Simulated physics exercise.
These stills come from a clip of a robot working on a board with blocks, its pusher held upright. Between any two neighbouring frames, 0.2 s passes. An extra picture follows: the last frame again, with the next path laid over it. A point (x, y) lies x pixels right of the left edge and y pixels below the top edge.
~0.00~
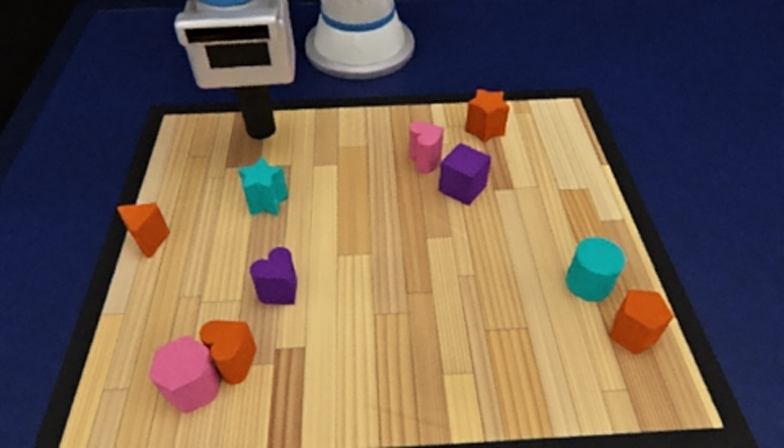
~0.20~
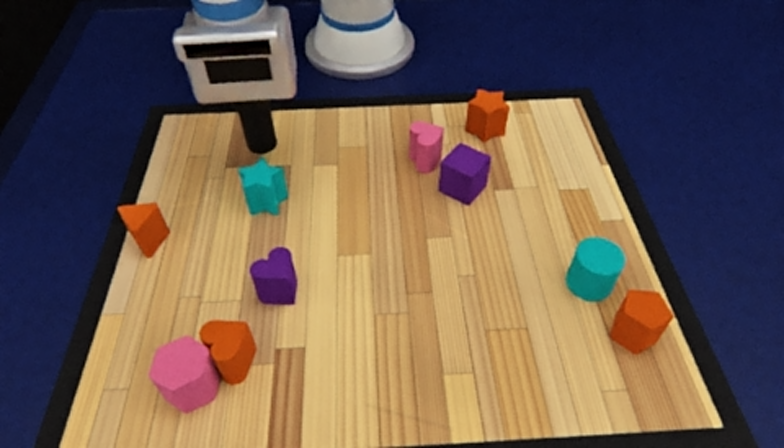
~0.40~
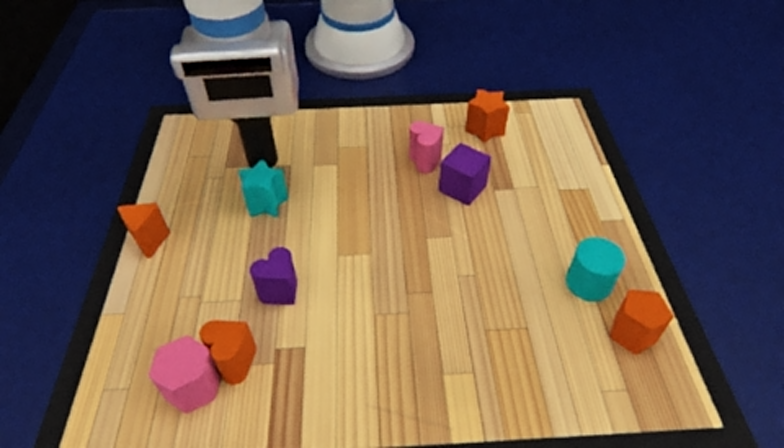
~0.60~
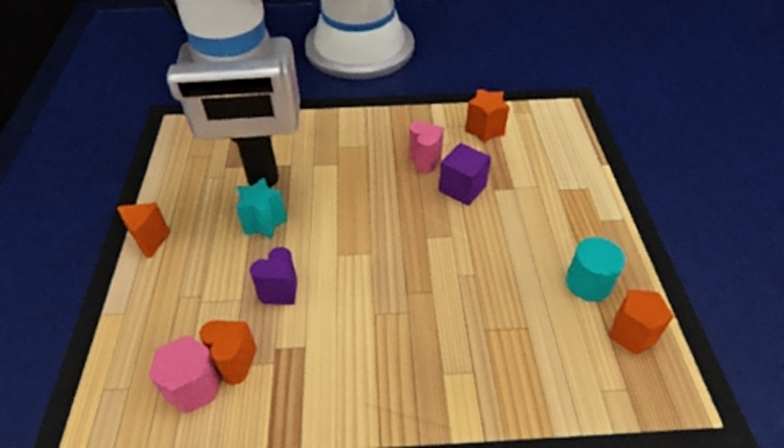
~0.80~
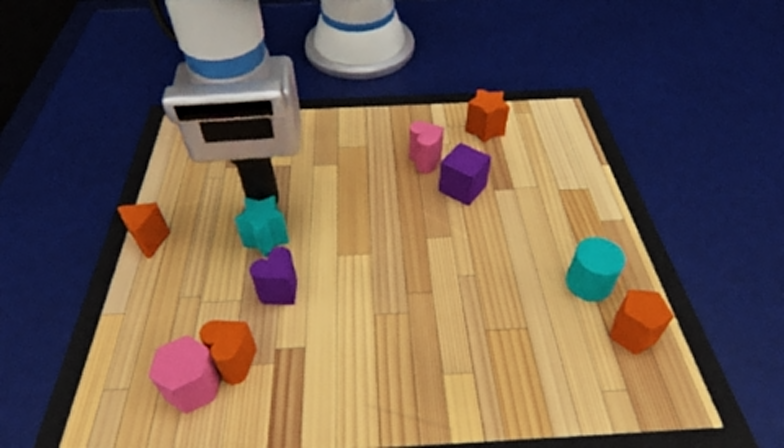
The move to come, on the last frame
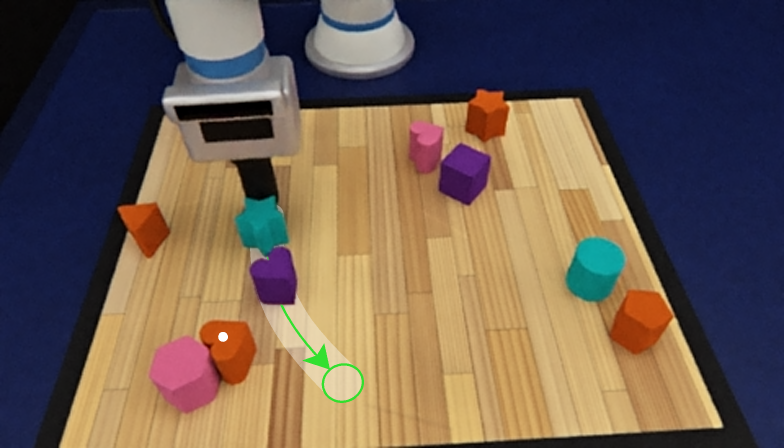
Robot arm with a black pusher moving down to a turquoise star and nudging it slightly down a wooden board of coloured blocks.
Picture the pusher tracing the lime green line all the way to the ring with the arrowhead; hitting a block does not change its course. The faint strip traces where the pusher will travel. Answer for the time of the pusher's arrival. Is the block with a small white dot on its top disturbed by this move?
The block you're asking about gets moved.
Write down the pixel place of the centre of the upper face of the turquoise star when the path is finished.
I'd expect the centre of its top face to be at (307, 386).
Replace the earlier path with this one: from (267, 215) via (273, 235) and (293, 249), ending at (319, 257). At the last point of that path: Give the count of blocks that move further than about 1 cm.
Two blocks, no more.
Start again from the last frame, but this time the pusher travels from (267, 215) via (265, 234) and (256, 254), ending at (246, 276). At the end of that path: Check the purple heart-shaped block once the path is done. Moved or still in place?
At the end, its place is different.
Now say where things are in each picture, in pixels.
The first frame shows pusher tip (262, 130); block tops, pink six-sided block (179, 362); orange heart-shaped block (223, 337); turquoise star (259, 173); purple heart-shaped block (273, 264).
The second frame shows pusher (262, 145); blocks unchanged.
The third frame shows pusher (263, 161); turquoise star (259, 175).
The fourth frame shows pusher (263, 179); turquoise star (256, 194).
The fifth frame shows pusher (263, 199); pink six-sided block (179, 362); orange heart-shaped block (223, 337); turquoise star (259, 211); purple heart-shaped block (273, 264).
Path on the board, from (267, 215) by way of (270, 269) and (294, 327) to (343, 383); the dot is on the orange heart-shaped block.
What follows on the original path. One third of the way, pusher (266, 254); turquoise star (260, 270); purple heart-shaped block (277, 297).
Two thirds of the way, pusher (291, 313); orange heart-shaped block (227, 347), turned 35° clockwise; turquoise star (282, 335); purple heart-shaped block (296, 369).
At the end, pusher (341, 369); pink six-sided block in place; orange heart-shaped block (229, 349), turned 45° clockwise; turquoise star (307, 386), turned 50° clockwise; purple heart-shaped block (290, 429), turned 45° clockwise.
